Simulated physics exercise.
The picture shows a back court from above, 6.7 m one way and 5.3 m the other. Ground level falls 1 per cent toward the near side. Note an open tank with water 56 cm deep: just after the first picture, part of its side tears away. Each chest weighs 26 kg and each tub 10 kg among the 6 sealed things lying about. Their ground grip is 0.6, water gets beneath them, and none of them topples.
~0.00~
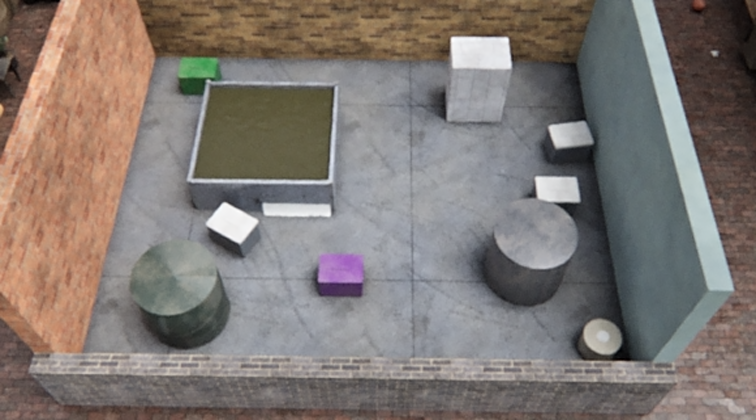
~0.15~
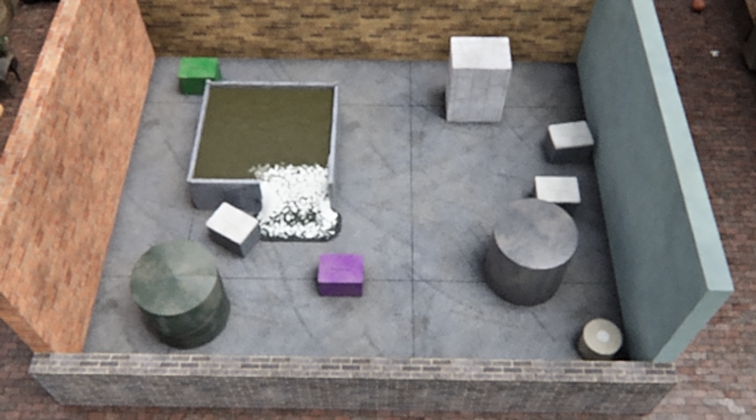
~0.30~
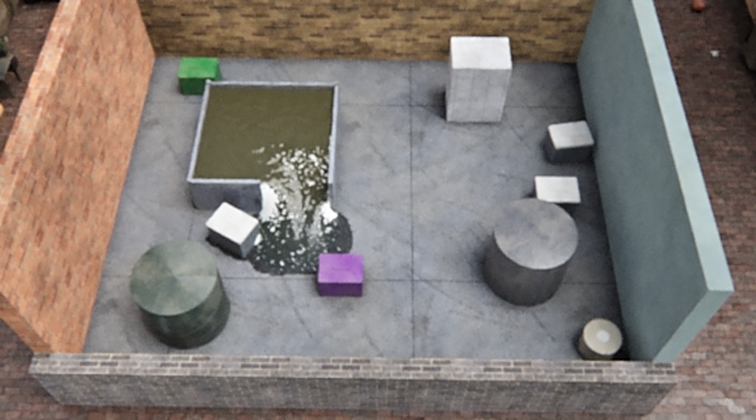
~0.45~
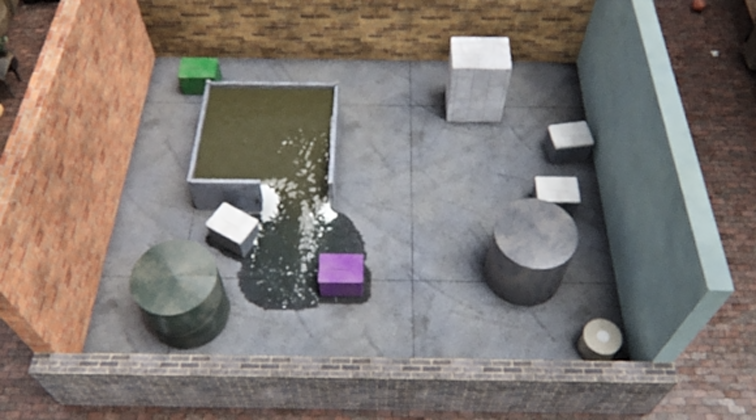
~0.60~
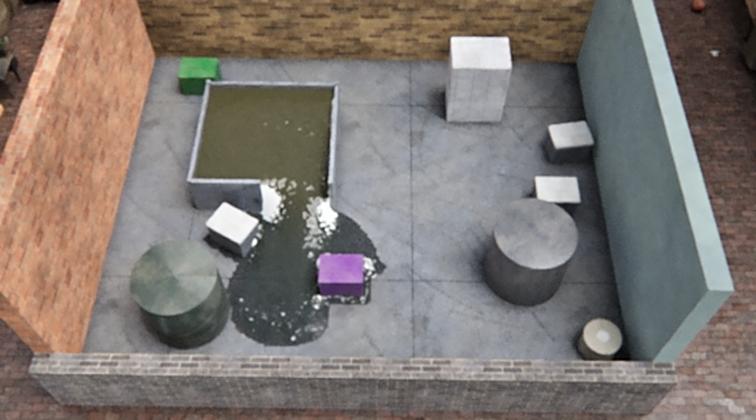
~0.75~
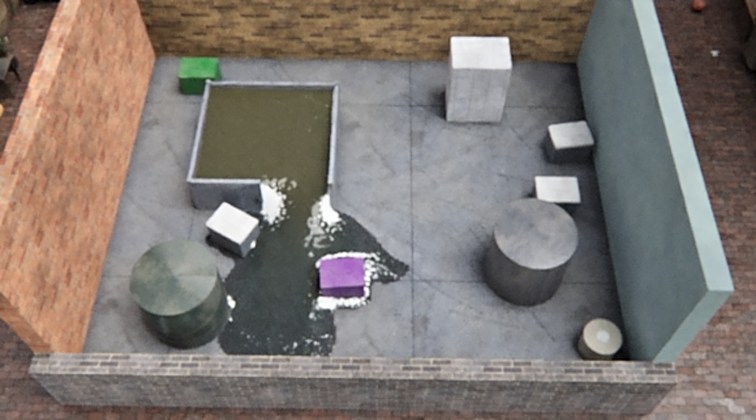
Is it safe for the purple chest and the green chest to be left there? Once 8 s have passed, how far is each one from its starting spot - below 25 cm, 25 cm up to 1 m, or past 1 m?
At the end, purple chest: Is swept well away. Green chest: Stays near its start.
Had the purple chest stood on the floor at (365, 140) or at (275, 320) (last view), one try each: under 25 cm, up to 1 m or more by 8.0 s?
In turn: It holds its place; it moves a short way.
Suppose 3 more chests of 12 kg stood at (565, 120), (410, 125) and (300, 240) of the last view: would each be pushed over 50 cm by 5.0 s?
So that's within the threshold, within the threshold and beyond the threshold, in that sequence.
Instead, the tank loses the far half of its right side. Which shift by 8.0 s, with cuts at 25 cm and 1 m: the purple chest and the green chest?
Here's how it goes: The purple chest scarcely moves, and the green chest scarcely moves.
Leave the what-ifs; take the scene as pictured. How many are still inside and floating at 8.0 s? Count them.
I'd say 0 of them.
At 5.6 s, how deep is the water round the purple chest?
Roughly 10 cm at that moment.
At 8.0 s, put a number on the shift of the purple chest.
It's about 400 cm away.
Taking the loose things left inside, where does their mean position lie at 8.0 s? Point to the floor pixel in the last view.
Near (422, 167).
After 1.6 s the purple chest is near (380, 341), 1.1 m from its start, aground; the green chest is near (198, 67), 0.0 m from its start, aground; 0 afloat.
After 3.6 s the purple chest is near (606, 320), 3.3 m from its start, afloat; the green chest is near (198, 67), 0.0 m from its start, aground; 2 afloat.
After 5.6 s the purple chest is near (594, 204), 3.5 m from its start, aground; the green chest is near (198, 67), 0.0 m from its start, aground; 0 afloat.
After 8.0 s the purple chest is near (588, 159), 3.8 m from its start, aground; the green chest is near (198, 67), 0.0 m from its start, aground; 0 afloat.
